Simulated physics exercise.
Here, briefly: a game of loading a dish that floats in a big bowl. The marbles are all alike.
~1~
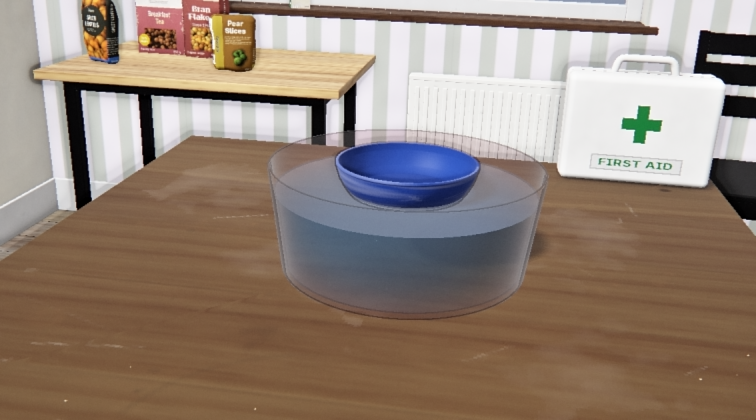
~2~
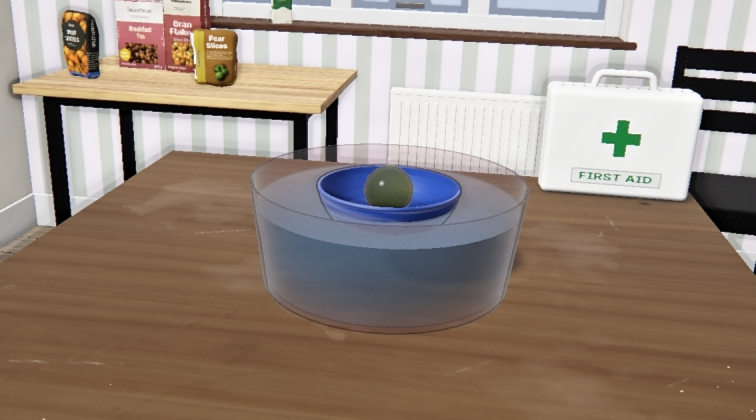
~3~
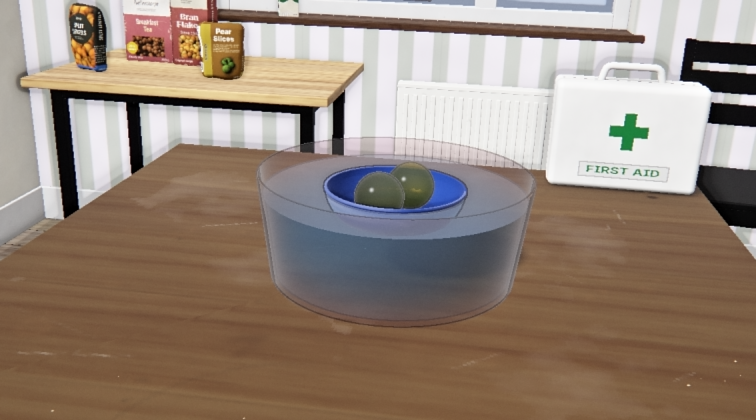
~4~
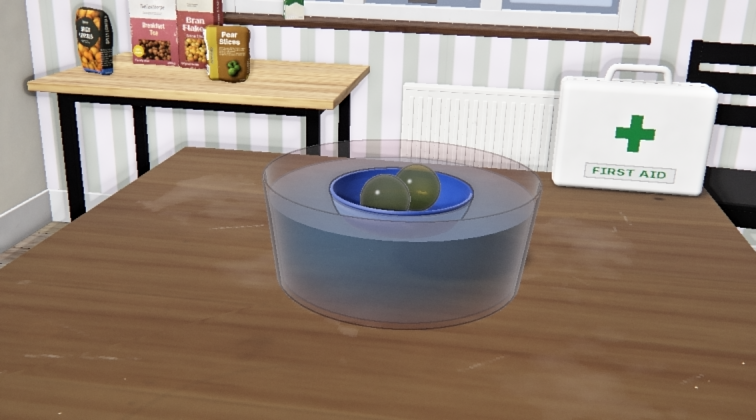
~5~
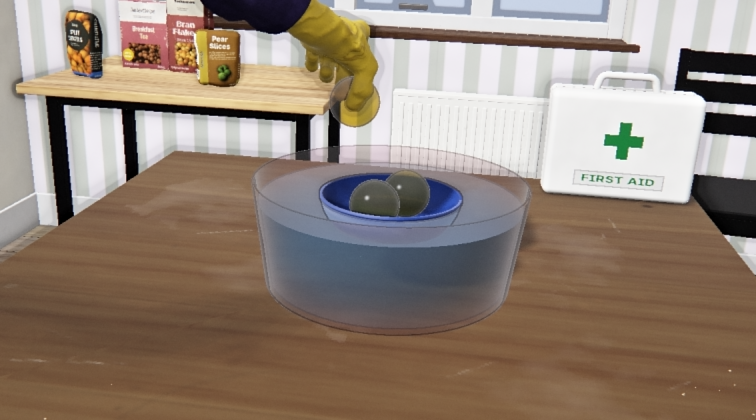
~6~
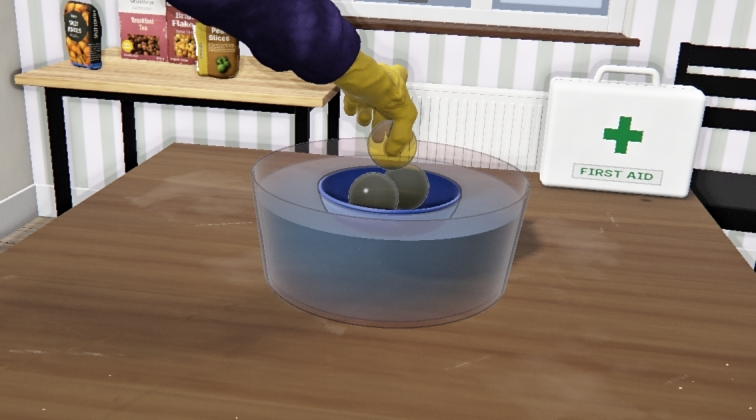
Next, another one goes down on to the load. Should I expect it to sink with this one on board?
Yes, it sinks.
Shortly, the glass marble is in and the dish dips.
Then, water pours in over its edge.
At the finish, the dish lies on the bottom with its load.
